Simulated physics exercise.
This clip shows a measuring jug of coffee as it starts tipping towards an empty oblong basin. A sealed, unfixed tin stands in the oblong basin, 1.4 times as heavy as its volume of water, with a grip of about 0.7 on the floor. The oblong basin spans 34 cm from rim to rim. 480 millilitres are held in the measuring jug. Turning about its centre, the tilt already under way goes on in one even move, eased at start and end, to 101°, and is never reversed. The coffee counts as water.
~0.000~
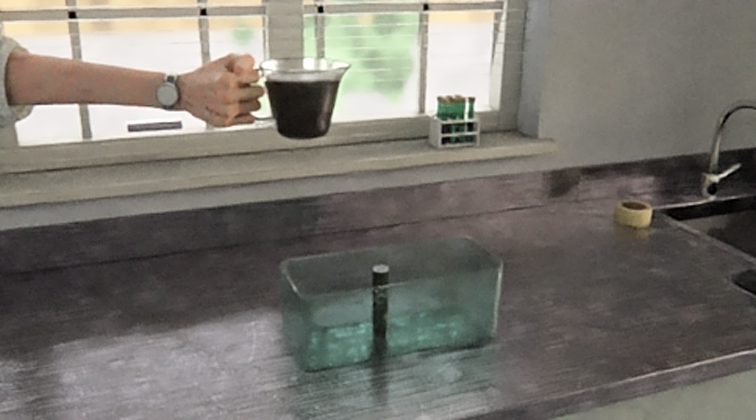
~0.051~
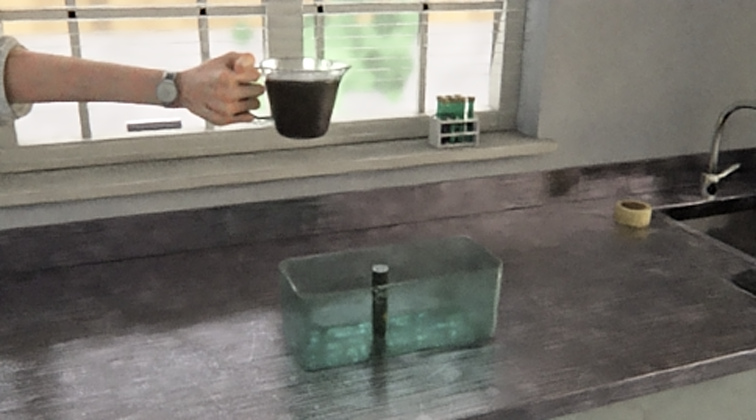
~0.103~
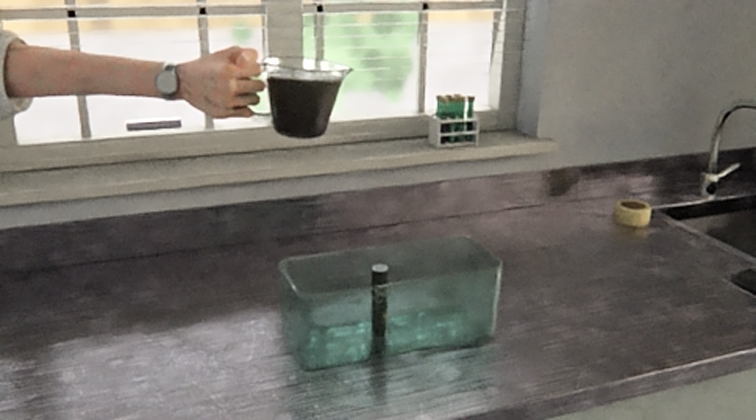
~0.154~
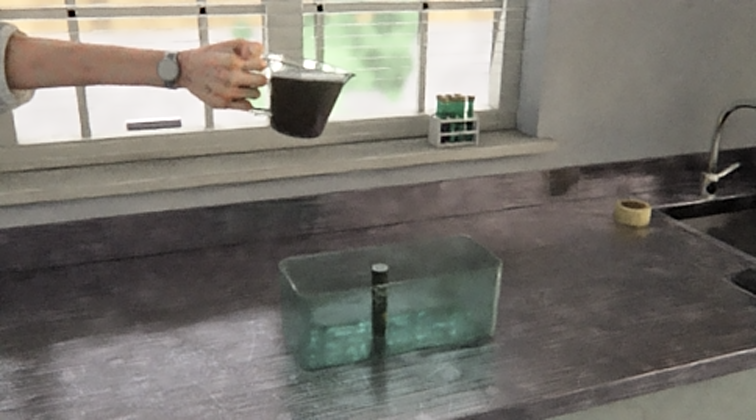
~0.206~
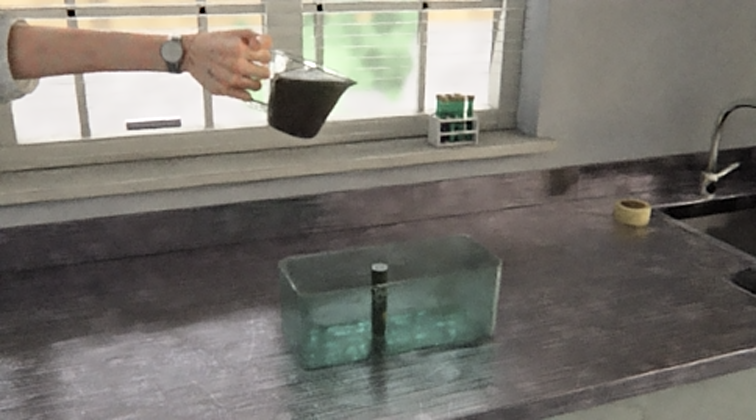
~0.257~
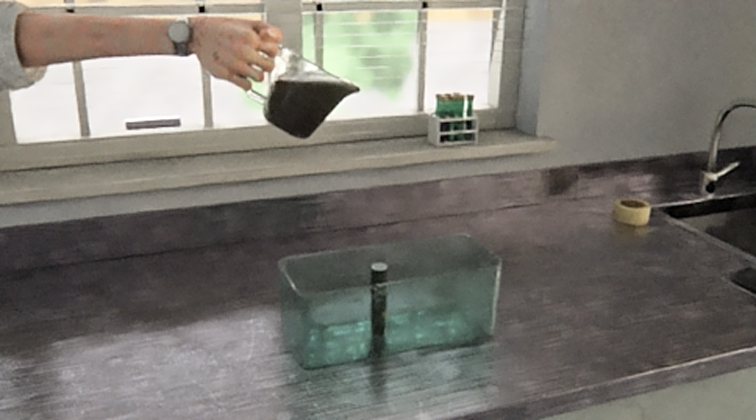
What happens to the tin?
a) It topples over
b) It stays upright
b.
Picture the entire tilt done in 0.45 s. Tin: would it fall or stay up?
Holds steady.
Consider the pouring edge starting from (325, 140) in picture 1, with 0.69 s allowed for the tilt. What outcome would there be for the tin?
Then it goes over.
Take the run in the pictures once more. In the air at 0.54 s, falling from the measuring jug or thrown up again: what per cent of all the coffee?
I'd put it at about 50 percent.
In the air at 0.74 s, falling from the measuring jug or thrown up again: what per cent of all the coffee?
Estimate: About 26 in a hundred.
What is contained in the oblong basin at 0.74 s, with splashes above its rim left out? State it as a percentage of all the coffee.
About 68 per cent.
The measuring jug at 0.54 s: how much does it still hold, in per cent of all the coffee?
I'd estimate some 40 % remains.
After 0.54 s the tilt is 89° and 40 per cent is still to pour; the tin stands where it began.
After 0.74 s the tilt is 101° and 4 per cent is still to pour; the tin stands where it began.
After 0.96 s the tilt is 101° and 0 per cent is still to pour; the tin stands where it began.
After 1.19 s the tilt is 101° and 0 per cent is still to pour; the tin stands where it began.
In the end the tin stands where it began.
